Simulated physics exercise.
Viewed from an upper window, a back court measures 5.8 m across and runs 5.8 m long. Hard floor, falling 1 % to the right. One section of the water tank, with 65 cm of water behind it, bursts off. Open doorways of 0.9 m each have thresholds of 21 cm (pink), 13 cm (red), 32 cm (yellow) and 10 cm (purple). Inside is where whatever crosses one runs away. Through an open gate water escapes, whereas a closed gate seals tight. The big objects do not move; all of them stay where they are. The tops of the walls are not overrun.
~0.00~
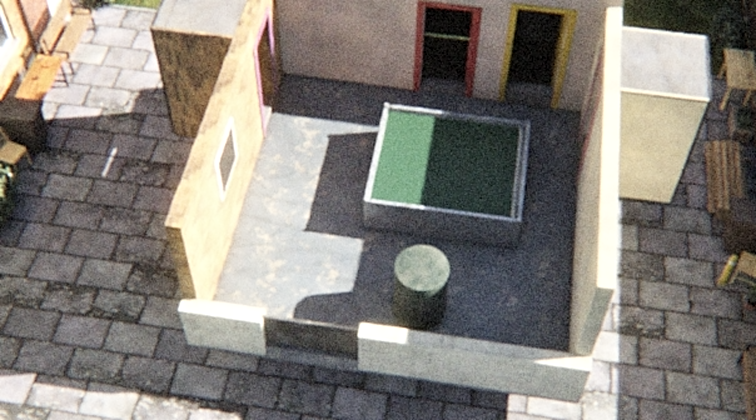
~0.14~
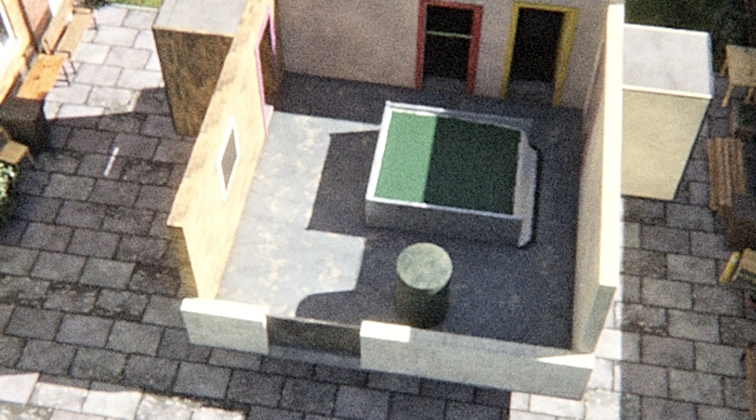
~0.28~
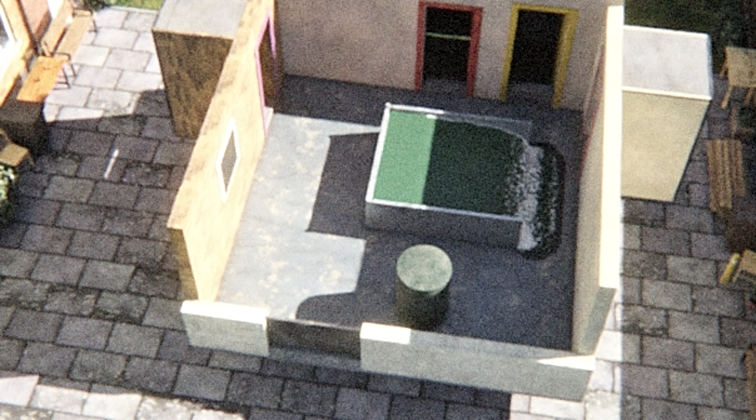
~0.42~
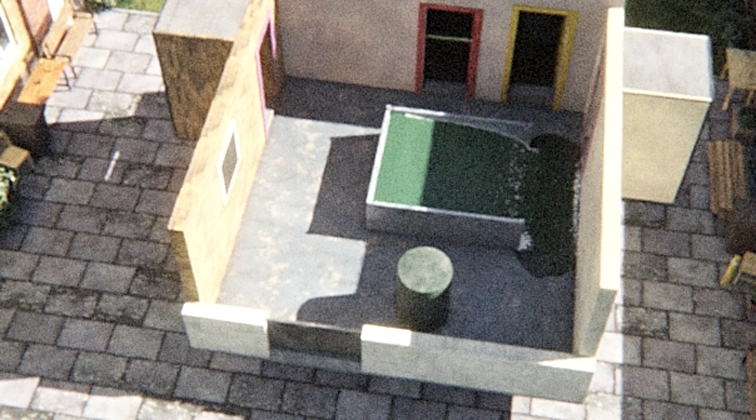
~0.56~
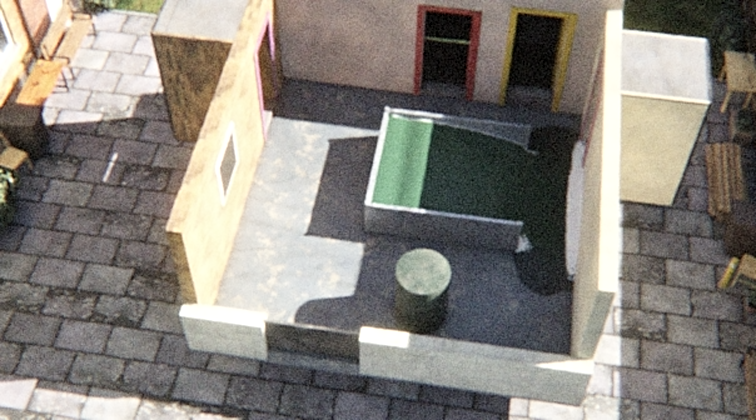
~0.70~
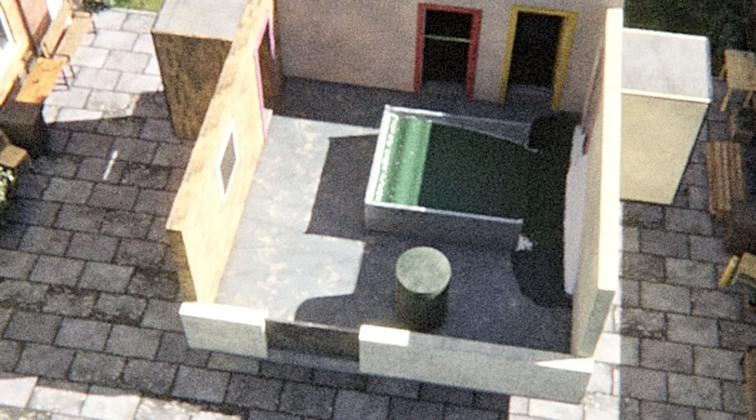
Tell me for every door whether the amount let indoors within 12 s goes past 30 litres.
Here it is: The pink door goes past it; the red door stays short of it; the yellow door stays short of it; the purple door goes past it.
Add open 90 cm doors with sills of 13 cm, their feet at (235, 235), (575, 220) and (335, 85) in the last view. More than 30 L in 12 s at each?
Check each in turn: The first fails, the second succeeds, the third fails.
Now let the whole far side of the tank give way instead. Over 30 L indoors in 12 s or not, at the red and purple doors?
Red door surpasses it, purple door surpasses it.
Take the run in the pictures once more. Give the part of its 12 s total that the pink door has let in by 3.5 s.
Share by then: ~ 95 %.
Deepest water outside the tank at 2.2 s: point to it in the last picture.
It's at about (581, 121) in the last picture.
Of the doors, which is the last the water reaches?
Last comes the purple one.
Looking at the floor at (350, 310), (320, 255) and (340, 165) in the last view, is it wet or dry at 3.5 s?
Status of the three spots: Inundated, free of it, free of it.
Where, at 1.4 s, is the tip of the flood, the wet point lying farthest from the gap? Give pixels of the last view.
Somewhere around (568, 380).
After 1.4 s water covers 20 % of the floor and is deepest (52 cm) near (566, 208); pink door 39 cm at the sill, 50 L in, red door not reached, yellow door 9 cm at the sill, 0 L in, purple door not reached.
After 2.2 s water covers 35 % of the floor and is deepest (52 cm) near (581, 121); pink door 37 cm at the sill, 125 L in, red door 5 cm at the sill, 0 L in, yellow door 28 cm at the sill, 0 L in, purple door not reached.
After 3.5 s water covers 65 % of the floor and is deepest (32 cm) near (569, 360); pink door 27 cm at the sill, 176 L in, red door 8 cm at the sill, 0 L in, yellow door 24 cm at the sill, 6 L in, purple door 6 cm at the sill, 0 L in.
After 7.0 s water covers 95 % of the floor and is deepest (20 cm) near (359, 204); pink door 14 cm at the sill, 186 L in, red door 5 cm at the sill, 0 L in, yellow door 9 cm at the sill, 7 L in, purple door 13 cm at the sill, 88 L in.
After 12.0 s water covers 100 % of the floor and is deepest (16 cm) near (467, 252); pink door 9 cm at the sill, 186 L in, red door 10 cm at the sill, 0 L in, yellow door 9 cm at the sill, 7 L in, purple door 8 cm at the sill, 92 L in.
